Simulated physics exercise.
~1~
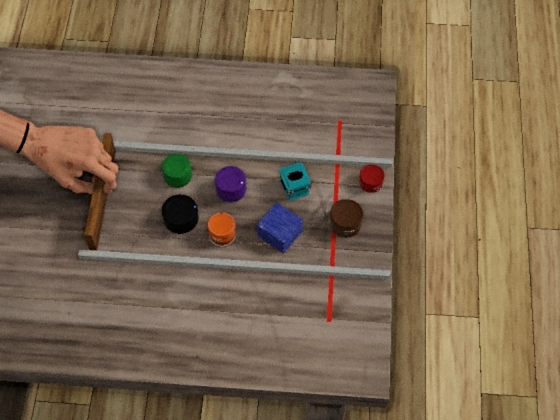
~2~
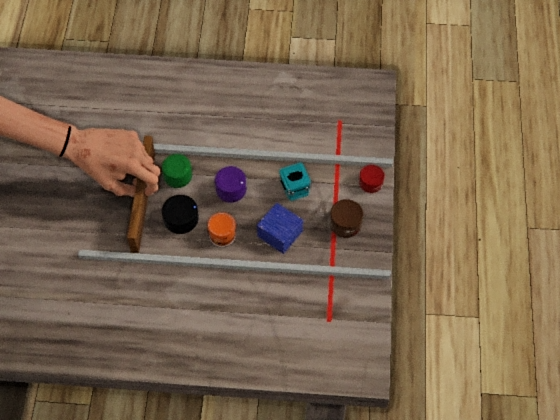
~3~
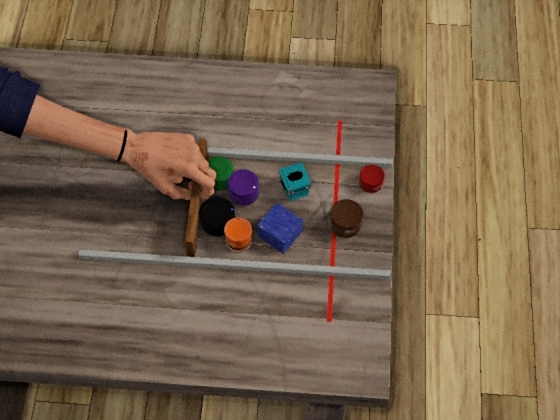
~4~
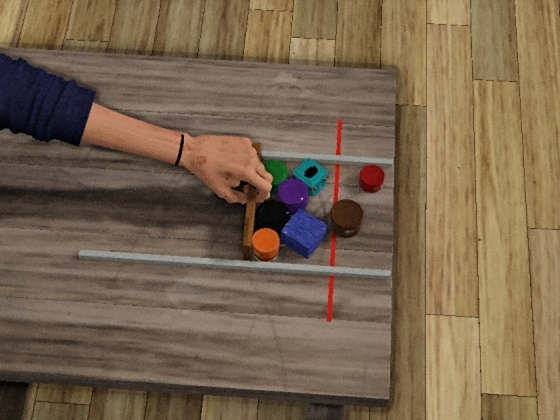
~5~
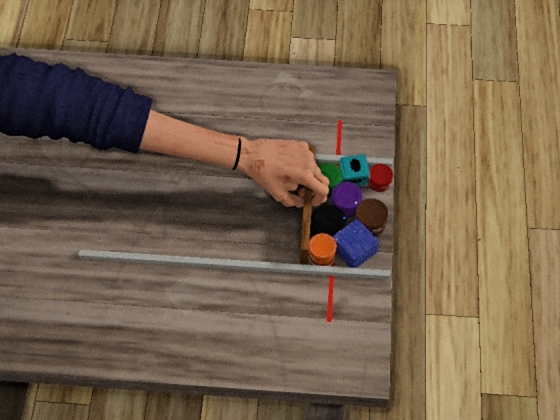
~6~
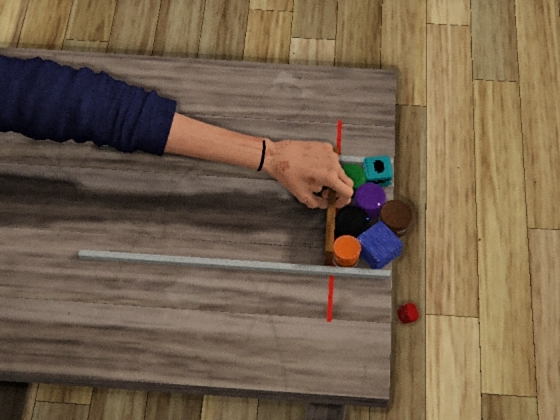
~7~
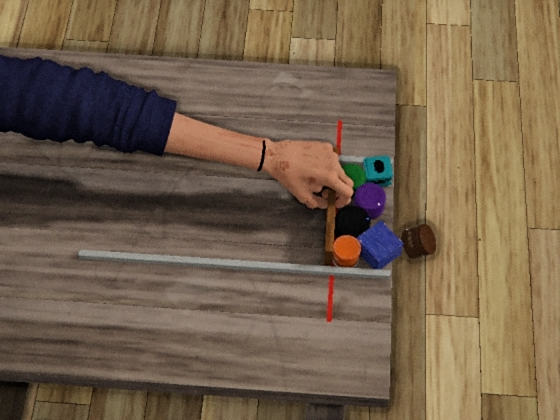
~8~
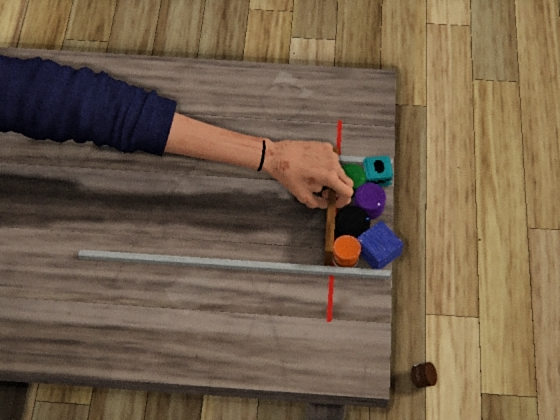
A hand slides a wooden board rightward along a tabletop between two pale rails, toward a scatter of small colourful objects. It gathers the green and black lids first, then the purple and orange pieces, bunching them against the blue block and turquoise case. The crowded group crosses the red tape and presses the red and brown tubs toward the table's right edge. The red tub drops off as the board reaches the tape and stops. The brown tub then tips over the edge and falls too, leaving the rest huddled on the table beside the still hand.
